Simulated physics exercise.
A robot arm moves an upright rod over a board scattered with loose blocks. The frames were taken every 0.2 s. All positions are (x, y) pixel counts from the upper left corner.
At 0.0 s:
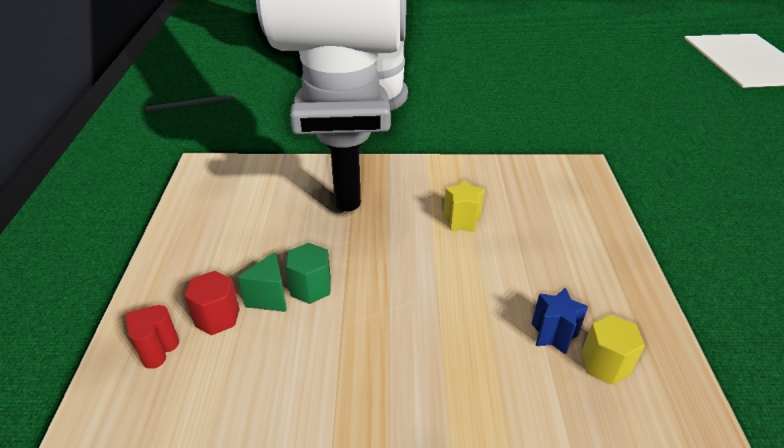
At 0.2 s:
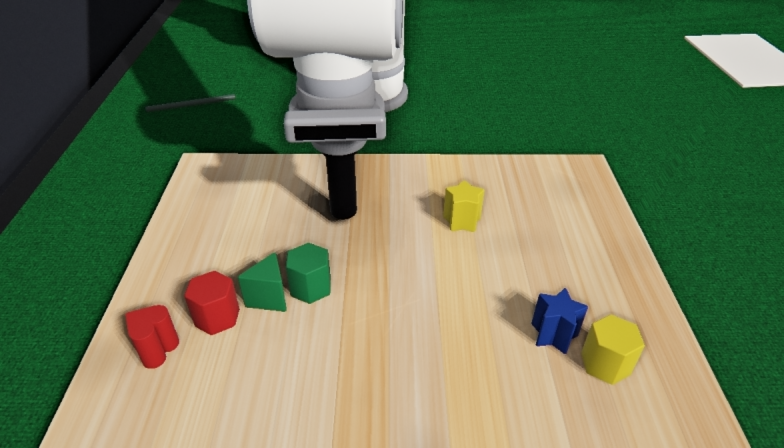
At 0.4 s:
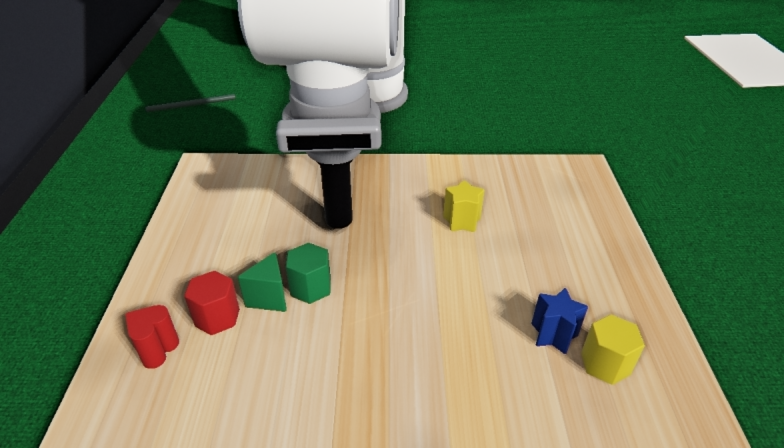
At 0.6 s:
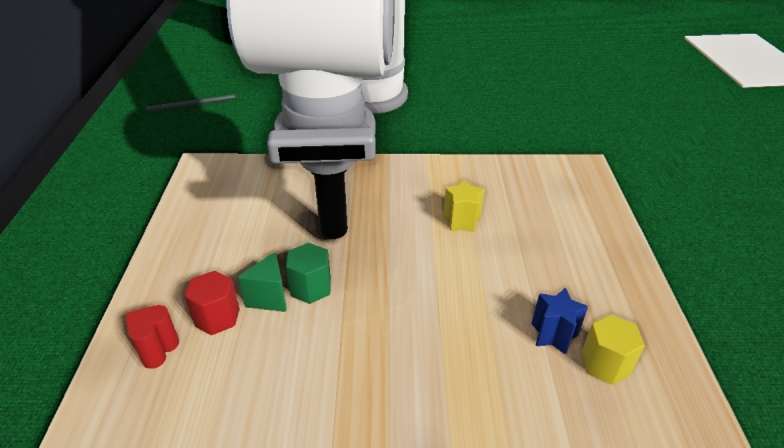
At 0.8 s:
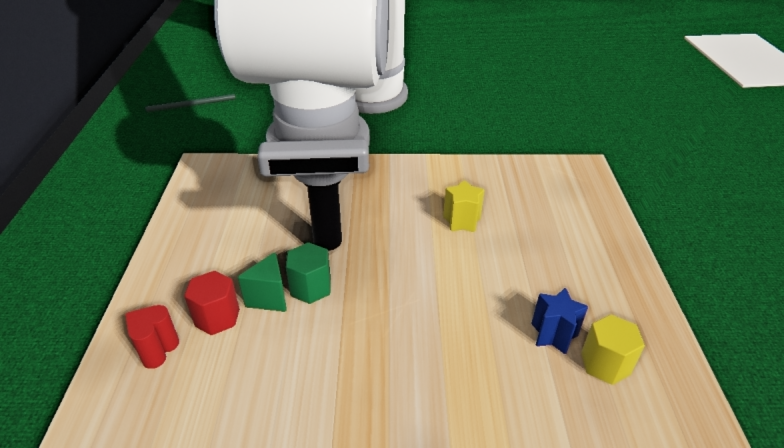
A pale wooden board lies on a green surface, seen from above at an angle by a still camera. Red, red, green and green blocks form a slanting row on the left, with a yellow star-shaped block toward the upper right and a blue star beside a yellow hexagon at lower right. A white robot arm slides its upright black rod slowly toward the viewer and slightly left, nearing the green hexagon, while the blocks stay still.
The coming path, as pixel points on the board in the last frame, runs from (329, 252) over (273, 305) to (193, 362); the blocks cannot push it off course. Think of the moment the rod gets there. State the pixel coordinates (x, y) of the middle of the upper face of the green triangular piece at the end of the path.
Located at (216, 280).
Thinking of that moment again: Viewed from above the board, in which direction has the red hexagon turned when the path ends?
From overhead, anticlockwise.
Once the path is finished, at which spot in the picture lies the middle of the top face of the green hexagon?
Its top middle will sit at (293, 294).
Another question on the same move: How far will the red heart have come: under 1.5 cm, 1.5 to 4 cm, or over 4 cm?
Its displacement is below 1.5 cm.
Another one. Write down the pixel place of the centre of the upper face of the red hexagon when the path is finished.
It will end up at (179, 294).
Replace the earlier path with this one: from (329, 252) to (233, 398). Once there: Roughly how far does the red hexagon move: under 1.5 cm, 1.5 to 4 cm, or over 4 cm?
Ends under 1.5 cm away.
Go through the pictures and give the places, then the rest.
In the first picture, tip of the rod at (348, 205), middles of tops, red heart at (145, 320), red hexagon at (208, 287), green triangular piece at (264, 269), green hexagon at (307, 257).
In the second picture, rod at (344, 213), nothing pushed.
In the third picture, rod at (339, 221), nothing pushed.
In the fourth picture, rod at (334, 231), nothing pushed.
In the fifth picture, rod at (328, 243), red heart at (145, 320), red hexagon at (208, 287), green triangular piece at (264, 269), green hexagon at (307, 257).
On the path given first. One third of the way, rod at (294, 278); green triangular piece at (259, 272); green hexagon at (296, 284), turned 45° anticlockwise.
Two thirds of the way, rod at (245, 313); red heart at (140, 324); red hexagon at (180, 294), turned 25° anticlockwise; green triangular piece at (217, 280), turned 50° clockwise; green hexagon at (293, 294), turned 70° anticlockwise.
At the end, rod at (189, 352); red heart at (140, 324); red hexagon at (179, 294), turned 25° anticlockwise; green triangular piece at (216, 280), turned 55° clockwise; green hexagon at (293, 294), turned 70° anticlockwise.
